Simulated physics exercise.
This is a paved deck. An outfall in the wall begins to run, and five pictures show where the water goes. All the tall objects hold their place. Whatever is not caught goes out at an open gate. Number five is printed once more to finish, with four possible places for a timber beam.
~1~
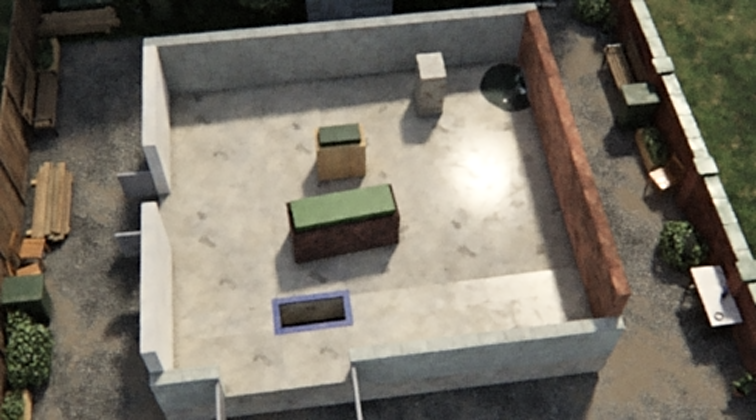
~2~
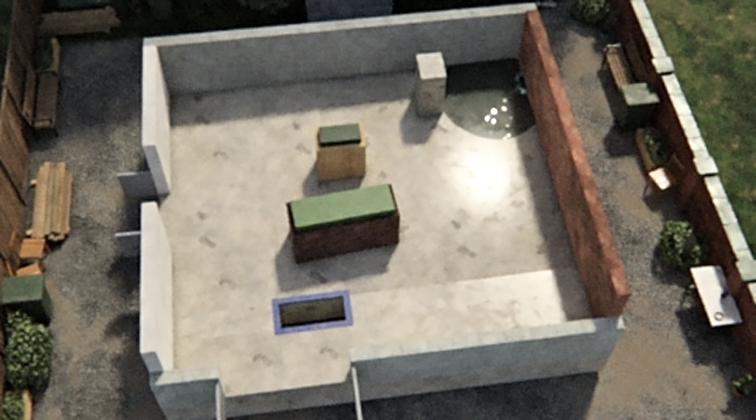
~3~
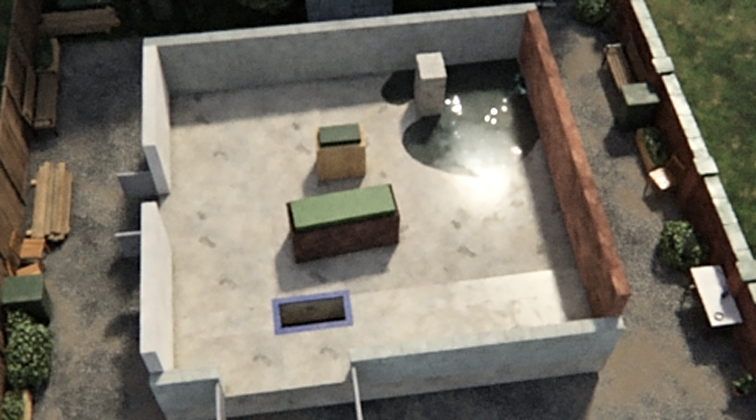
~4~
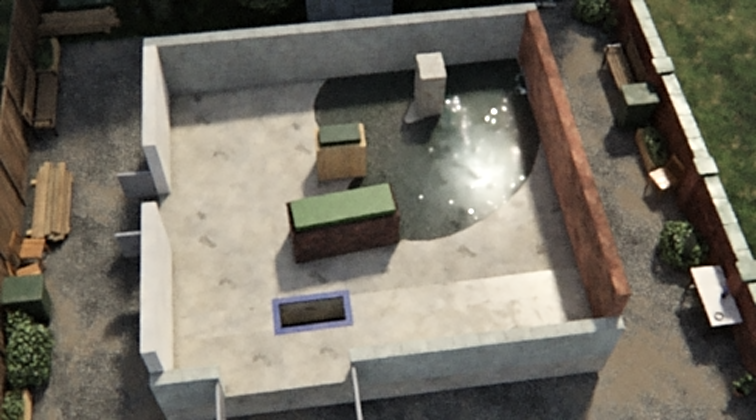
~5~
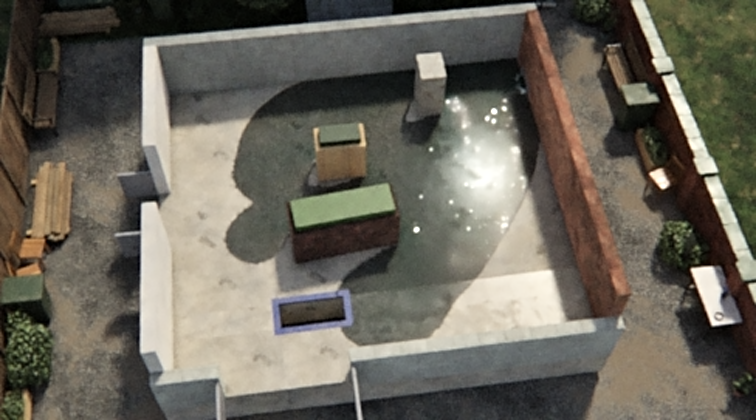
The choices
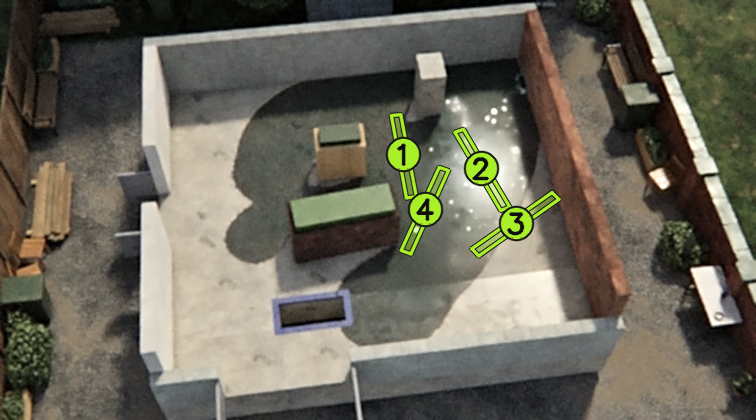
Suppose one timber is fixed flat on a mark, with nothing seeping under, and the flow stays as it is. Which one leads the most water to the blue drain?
The best position is 1.
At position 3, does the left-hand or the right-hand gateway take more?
The right gate.
On the marked copy, 1 from (411, 197) to (396, 115); 2 from (459, 130) to (505, 208); 3 from (475, 252) to (555, 195); 4 from (406, 252) to (443, 168).
With 1, about 17 % of the stream runs into the blue drain, about 82 % out by the gates.
With 2, about 10 % of the stream runs into the blue drain, about 89 % out by the gates.
With 3, about 12 % of the stream runs into the blue drain, about 88 % out by the gates.
With 4, about 10 % of the stream runs into the blue drain, about 89 % out by the gates.
